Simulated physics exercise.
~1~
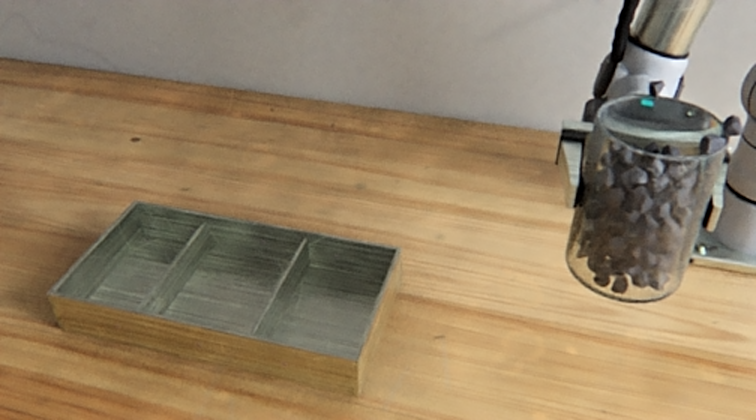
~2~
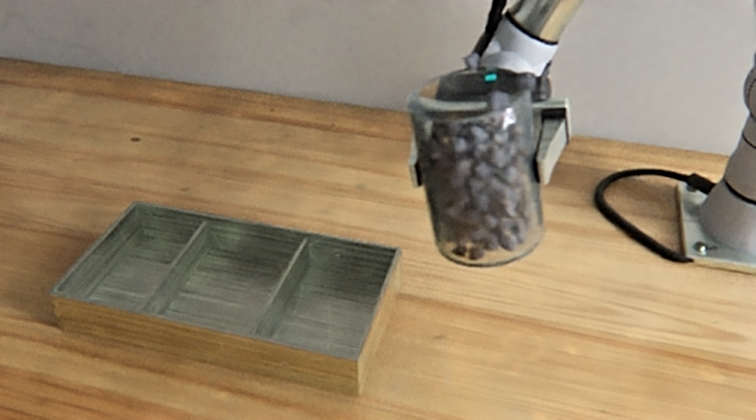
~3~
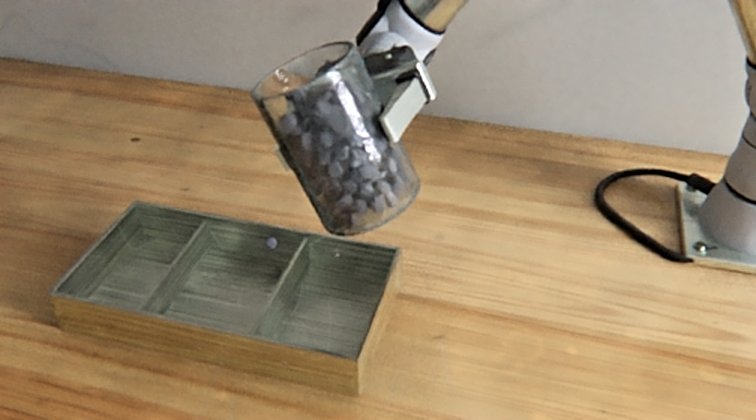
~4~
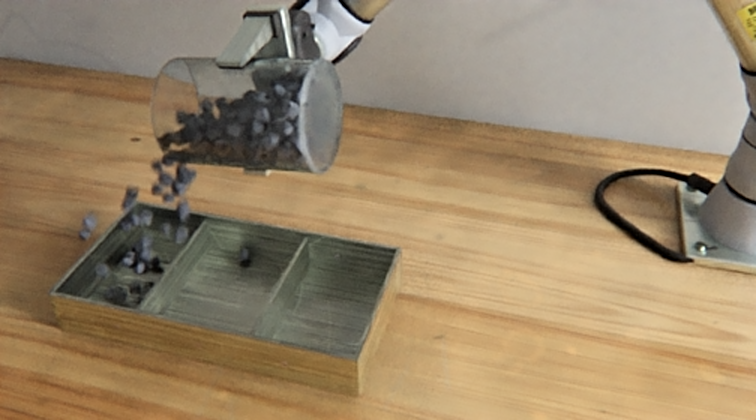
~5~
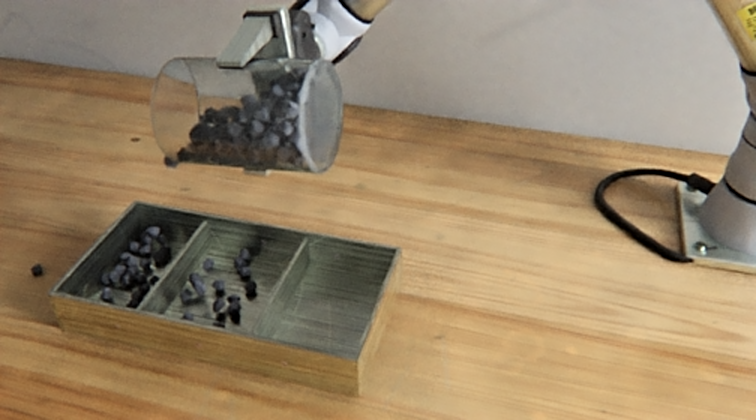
To begin with, a robot arm grips a clear tumbler full of small dark pebbles, upright, to the right of a shallow box with three compartments on a wooden table. The arm carries the tumbler left toward the box, tipping it as it goes, and a stray pebble drops toward the middle compartment. It then swings the tumbler onto its side above the box, and pebbles spill mostly into the left compartment. At the end, the tumbler stays tipped, still holding most of its load, with pebbles in the left and middle compartments, the right one empty, and one on the table.
